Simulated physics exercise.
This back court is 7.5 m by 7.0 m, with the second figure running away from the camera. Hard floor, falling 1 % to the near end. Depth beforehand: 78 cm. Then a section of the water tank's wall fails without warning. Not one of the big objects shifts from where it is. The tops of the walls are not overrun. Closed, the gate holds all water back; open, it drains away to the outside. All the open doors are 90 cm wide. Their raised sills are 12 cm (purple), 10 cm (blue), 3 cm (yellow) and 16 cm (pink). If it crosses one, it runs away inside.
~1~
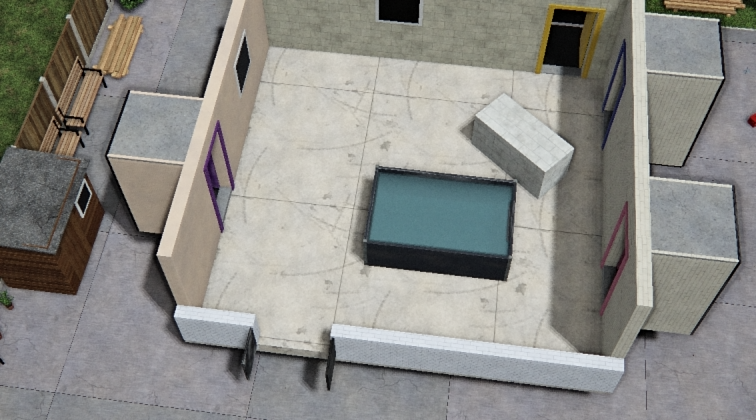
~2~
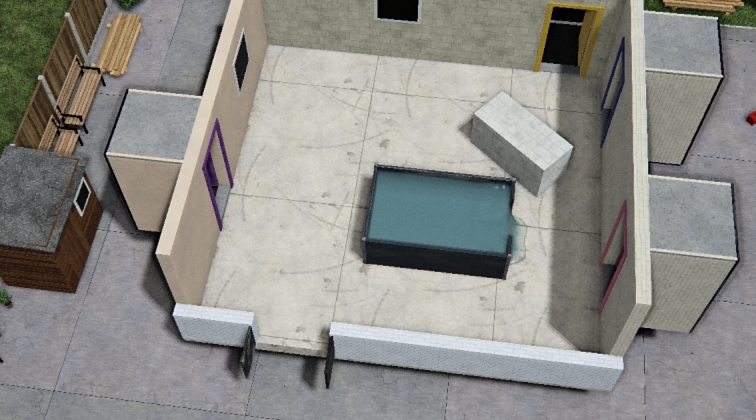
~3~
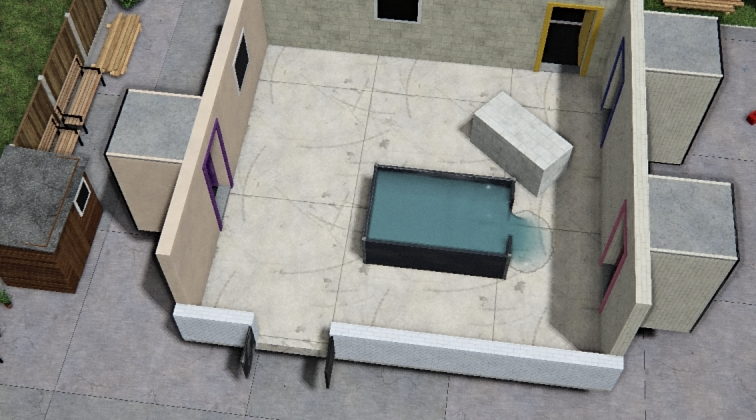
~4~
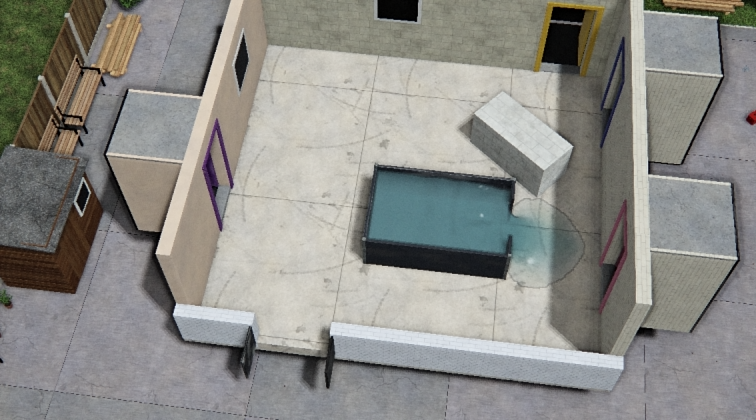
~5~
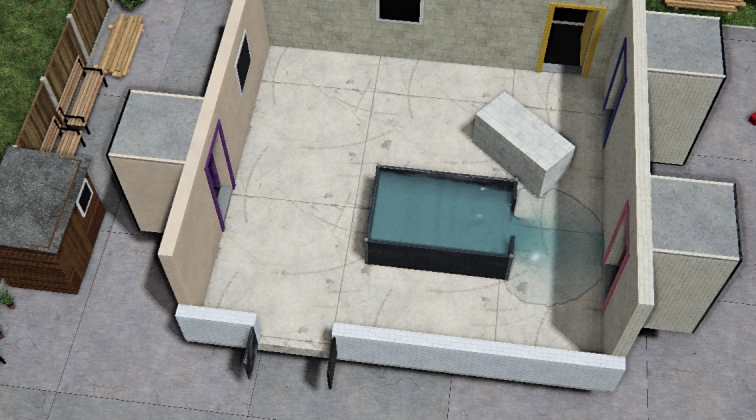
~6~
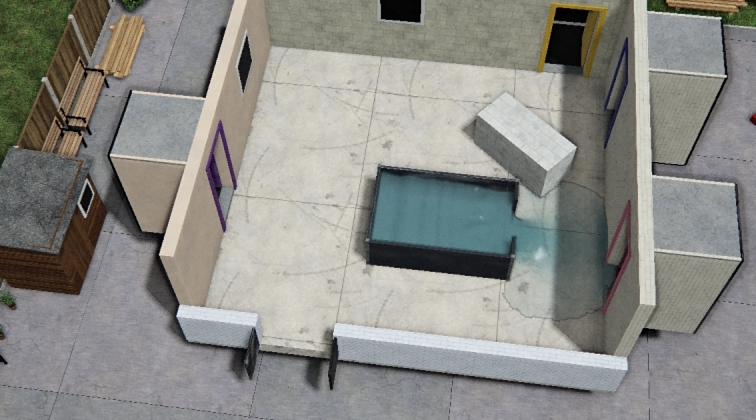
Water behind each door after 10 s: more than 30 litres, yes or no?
Purple door: No; blue door: No; yellow door: Yes; pink door: Yes.
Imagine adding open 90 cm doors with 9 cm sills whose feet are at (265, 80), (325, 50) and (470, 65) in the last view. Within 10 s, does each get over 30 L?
Less, less, less.
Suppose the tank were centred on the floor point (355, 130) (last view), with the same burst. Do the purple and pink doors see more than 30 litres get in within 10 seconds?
Well, purple ends up inside the mark and pink ends up inside the mark.
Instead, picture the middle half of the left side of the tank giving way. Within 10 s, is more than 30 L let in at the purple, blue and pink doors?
The purple door comes out more than that, the blue door less than that and the pink door less than that.
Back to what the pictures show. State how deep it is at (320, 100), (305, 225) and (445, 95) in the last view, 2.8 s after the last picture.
Depths in turn: Roughly 0, 0 and 0 centimetres.
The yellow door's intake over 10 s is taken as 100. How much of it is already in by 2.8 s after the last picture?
About 30%.
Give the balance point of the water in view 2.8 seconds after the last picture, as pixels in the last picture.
Pixel position near (493, 235).
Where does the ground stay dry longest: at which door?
Answer: The purple door.
Then, 0.7 s after the last picture water covers 15 % of the floor and is deepest (44 cm) near (516, 242); purple door not reached, blue door 3 cm at the sill, 0 L in, yellow door not reached, pink door 32 cm at the sill, 37 L in.
Then, 1.5 s after the last picture water covers 20 % of the floor and is deepest (40 cm) near (598, 362); purple door not reached, blue door 8 cm at the sill, 0 L in, yellow door 5 cm at the sill, 0 L in, pink door 33 cm at the sill, 111 L in.
Then, 2.8 s after the last picture water covers 40 % of the floor and is deepest (31 cm) near (588, 370); purple door not reached, blue door 9 cm at the sill, 0 L in, yellow door 17 cm at the sill, 89 L in, pink door 24 cm at the sill, 184 L in.
Then, 5.3 s after the last picture water covers 70 % of the floor and is deepest (22 cm) near (588, 370); purple door 2 cm at the sill, 0 L in, blue door 6 cm at the sill, 0 L in, yellow door 12 cm at the sill, 220 L in, pink door 17 cm at the sill, 215 L in.
Then, 9.3 s after the last picture water covers 95 % of the floor and is deepest (14 cm) near (588, 370); purple door 6 cm at the sill, 0 L in, blue door 4 cm at the sill, 0 L in, yellow door 7 cm at the sill, 307 L in, pink door 10 cm at the sill, 217 L in.
